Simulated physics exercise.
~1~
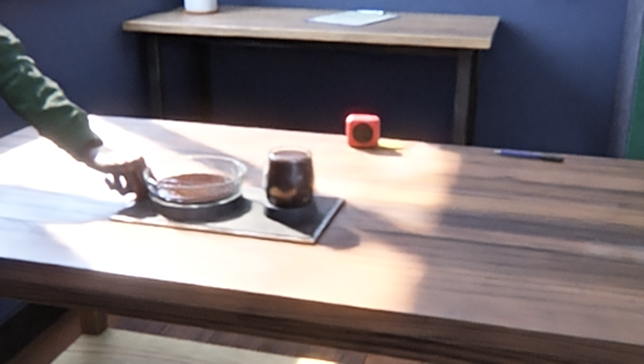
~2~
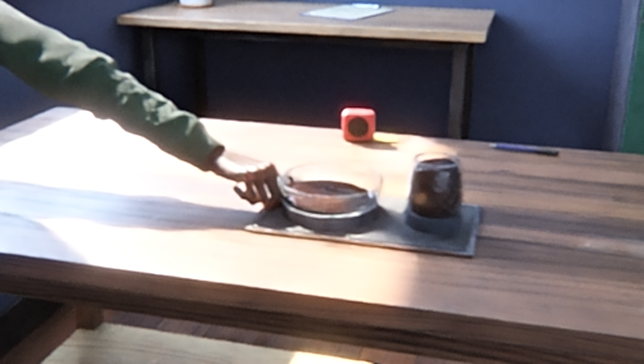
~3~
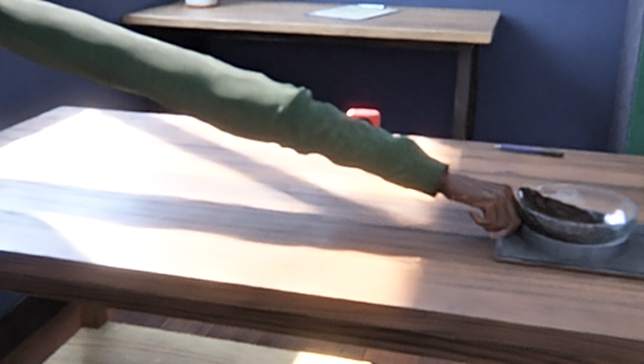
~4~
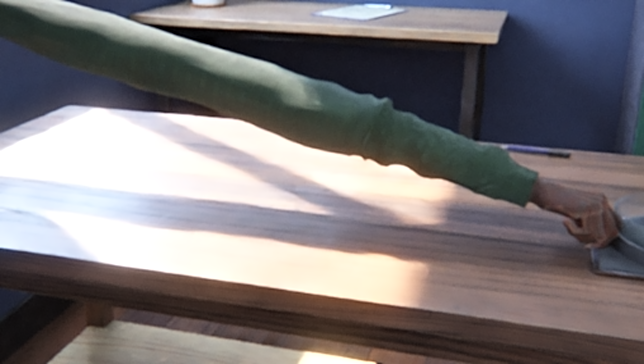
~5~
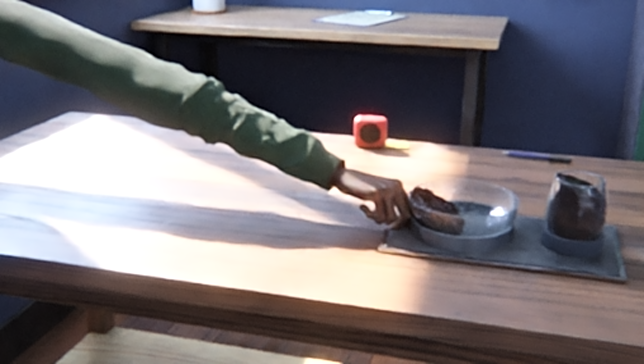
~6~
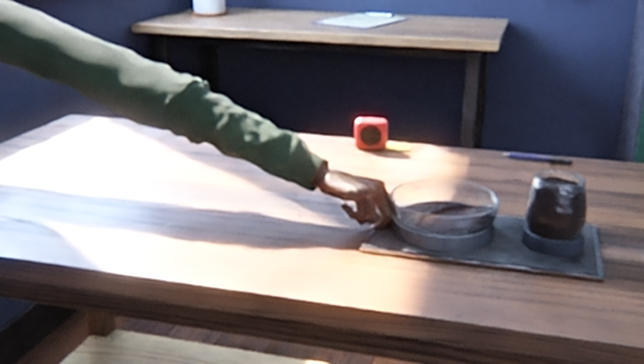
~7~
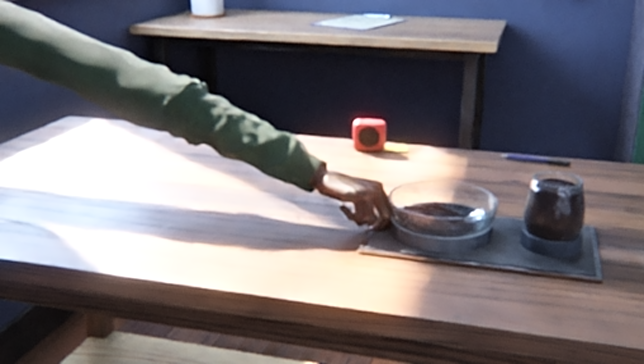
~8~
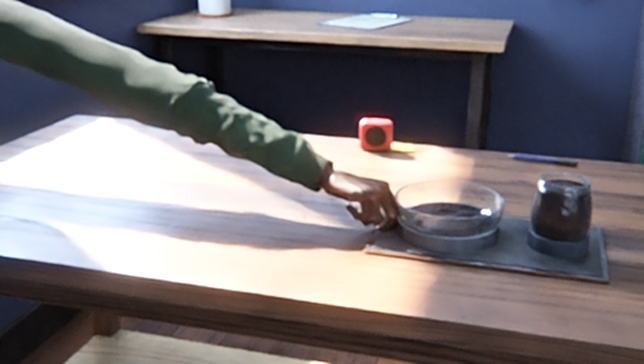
The video shows a hand in a green sleeve pushing a tray holding a round glass bowl and a round-bellied glass of dark coffee rightward across a wooden table, then pulling it partway back left, the coffee tilting and spilling before the tray rests with both vessels upright.
